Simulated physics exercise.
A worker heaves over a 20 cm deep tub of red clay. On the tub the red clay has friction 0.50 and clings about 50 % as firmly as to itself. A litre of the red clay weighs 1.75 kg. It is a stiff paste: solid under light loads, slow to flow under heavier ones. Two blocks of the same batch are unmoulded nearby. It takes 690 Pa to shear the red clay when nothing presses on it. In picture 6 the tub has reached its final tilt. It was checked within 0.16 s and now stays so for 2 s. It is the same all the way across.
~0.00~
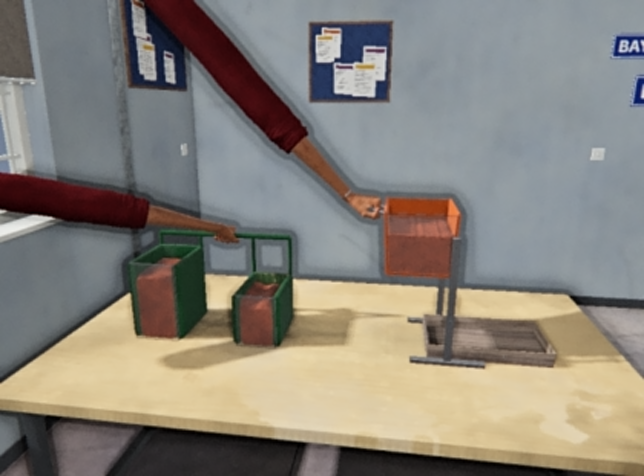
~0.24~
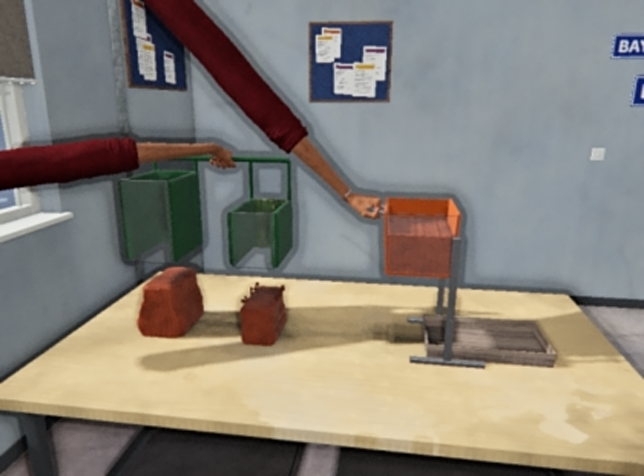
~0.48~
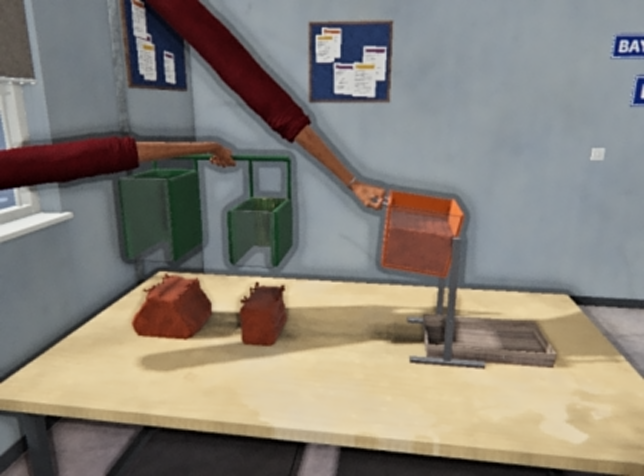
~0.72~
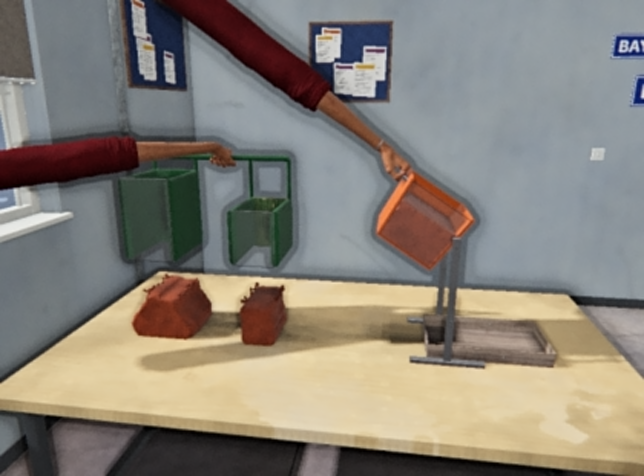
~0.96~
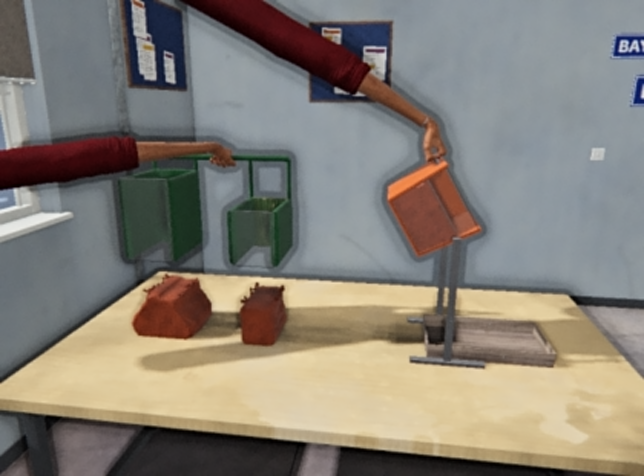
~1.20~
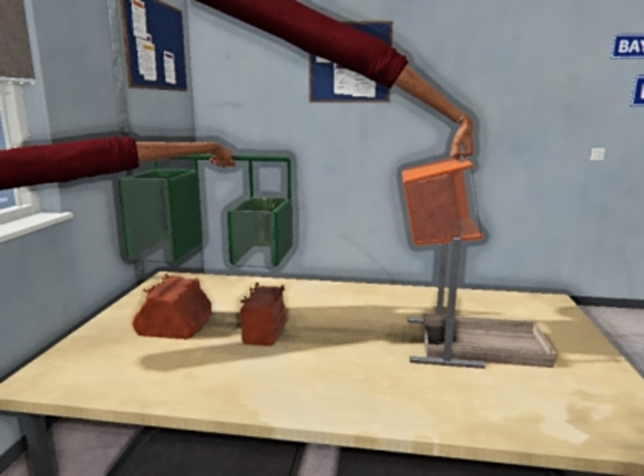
A hand lifted two joined green containers off the red clay blocks, the larger left block slumped a little, and then another hand steadily tilted an orange tub on a stand steeply to the right.
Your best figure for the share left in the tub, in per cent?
Close to 100 per cent.
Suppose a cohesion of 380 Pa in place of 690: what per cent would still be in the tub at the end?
Then about 100 %.
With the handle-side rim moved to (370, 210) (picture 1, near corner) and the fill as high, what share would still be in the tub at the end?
Then about 100 %.
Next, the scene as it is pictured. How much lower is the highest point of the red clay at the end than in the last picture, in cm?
About 0 cm.
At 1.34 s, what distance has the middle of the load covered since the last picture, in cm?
About 0 cm.
After 1.34 s, the tub is at 78 degrees and holds 100 %.
After 1.51 s, the tub is at 78 degrees and holds 100 %.
After 1.68 s, the tub is at 78 degrees and holds 100 %.
After 1.85 s, the tub is at 78 degrees and holds 100 %.
After 3.20 s, the tub is at 78 degrees and holds 100 %.
